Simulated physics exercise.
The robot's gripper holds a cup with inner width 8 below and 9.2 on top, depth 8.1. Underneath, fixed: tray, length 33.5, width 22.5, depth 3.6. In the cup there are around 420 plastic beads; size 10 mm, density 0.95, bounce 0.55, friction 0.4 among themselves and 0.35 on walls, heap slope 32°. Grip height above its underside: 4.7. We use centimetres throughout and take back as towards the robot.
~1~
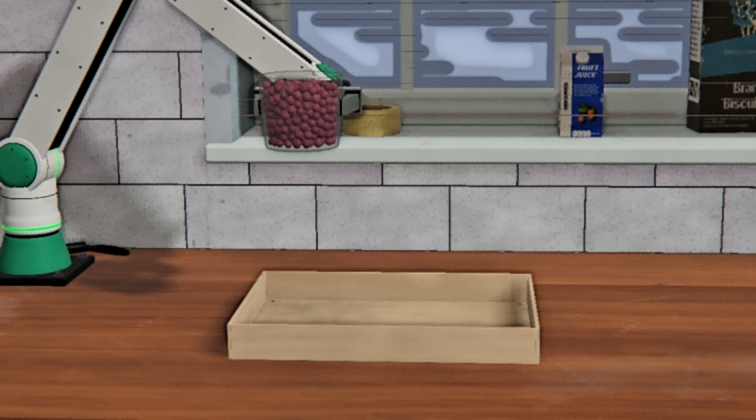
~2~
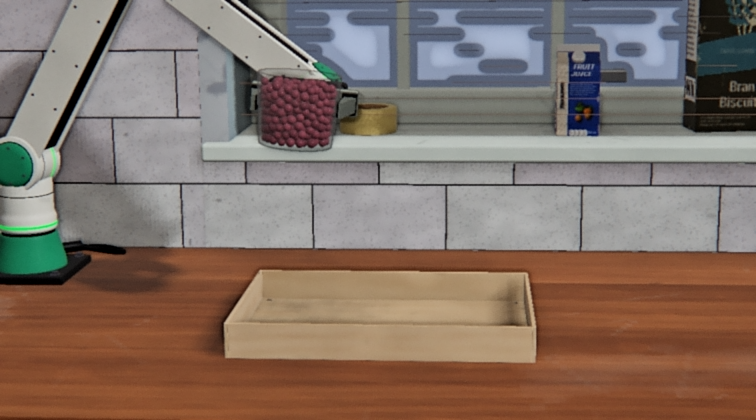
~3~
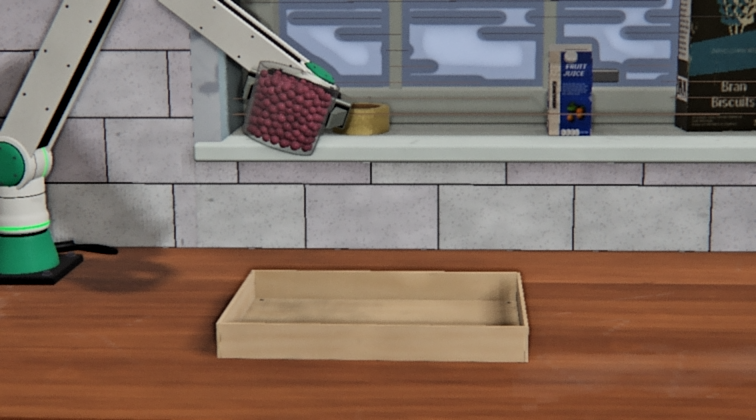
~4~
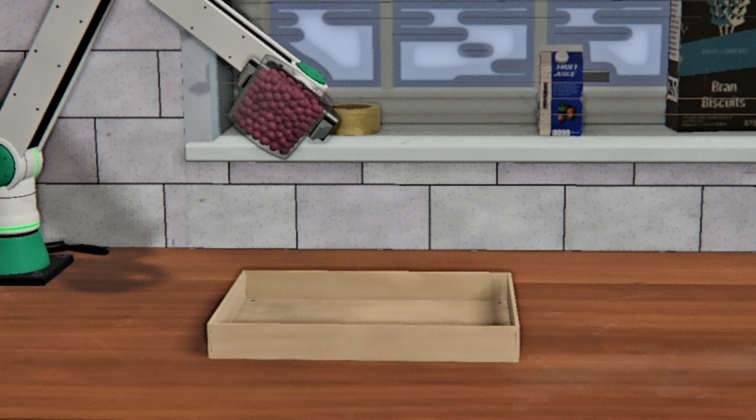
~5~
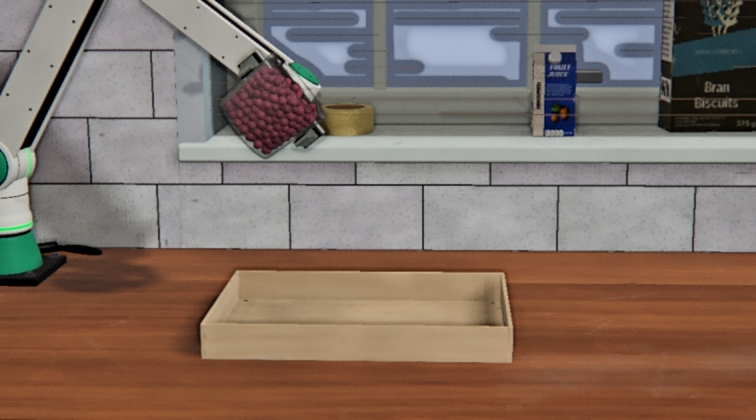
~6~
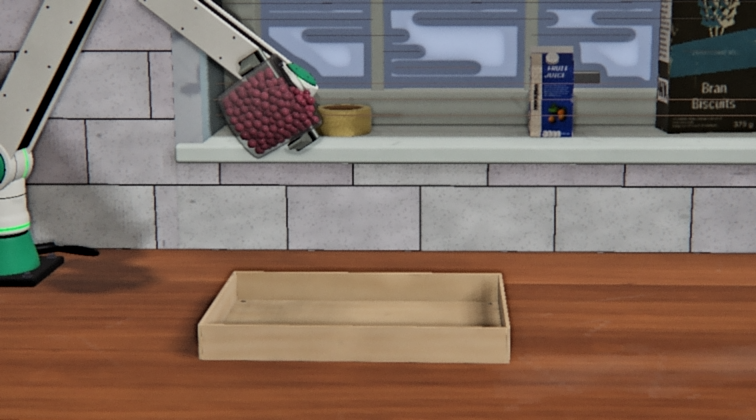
At the start, a white and green robot arm holds a clear cup of dark pink beads upright above an empty wooden tray on a counter. The cup then tips steadily to the right until it leans steeply, the beads still inside, while the view drifts slightly right.
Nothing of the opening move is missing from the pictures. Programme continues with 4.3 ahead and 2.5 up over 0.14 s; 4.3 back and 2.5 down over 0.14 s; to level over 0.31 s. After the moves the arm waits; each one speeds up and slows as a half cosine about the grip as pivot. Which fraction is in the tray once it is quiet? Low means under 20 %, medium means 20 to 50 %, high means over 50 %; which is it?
It is medium.
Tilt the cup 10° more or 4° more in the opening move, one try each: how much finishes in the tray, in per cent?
About 55 per cent for the first try and 45 per cent for the second.
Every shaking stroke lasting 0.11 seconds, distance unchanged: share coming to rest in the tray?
About 60 per cent in that case.
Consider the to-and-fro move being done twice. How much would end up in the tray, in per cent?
50 per cent.
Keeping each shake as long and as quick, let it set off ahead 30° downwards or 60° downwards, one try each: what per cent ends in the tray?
Try one gives about 15 in a hundred, try two about 5 in a hundred.
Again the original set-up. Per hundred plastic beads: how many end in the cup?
About 60 percent.
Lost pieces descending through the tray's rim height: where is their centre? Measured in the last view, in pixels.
Estimated centre near (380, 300) in pixels.
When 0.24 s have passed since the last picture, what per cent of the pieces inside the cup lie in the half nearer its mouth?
70 %.
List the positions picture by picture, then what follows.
In the first picture, cup middle at (301, 112), level; upper third of the load around (302, 93), from x 265 to 335, top at y 85; 420 in the cup.
In the second picture, cup middle at (297, 111), tilted 5° forward; upper third of the load around (297, 92), from x 265 to 335, top at y 80.
In the third picture, cup middle at (288, 110), tilted 20° forward; upper third of the load around (286, 92), from x 250 to 325, top at y 75.
In the fourth picture, cup middle at (278, 110), tilted 37° forward; upper third of the load around (276, 93), from x 235 to 320, top at y 75.
In the fifth picture, cup middle at (270, 109), tilted 52° forward; upper third of the load around (269, 92), from x 230 to 315, top at y 70.
In the sixth picture, cup middle at (267, 109), tilted 57° forward; upper third of the load around (267, 94), from x 225 to 315, top at y 70; 420 in the cup.
Then, 0.24 s later, tilted 57° forward, highest piece 30 above the table; 349 in the cup, 71 in flight or on a rim.
Then, 0.47 s later, tilted 18° forward, highest piece 30 above the table; 256 in the cup, 148 in the tray, 16 in flight or on a rim.
Then, 0.79 s later, level, highest piece 29 above the table; 255 in the cup, 150 in the tray, 13 on the table or floor, 2 in flight or on a rim.
Then, 1.84 s later, level, highest piece 29 above the table; 255 in the cup, 150 in the tray, 15 on the table or floor.
At rest, 255 in the cup, 150 in the tray, 15 on the table or floor. That is 36 % in the tray.
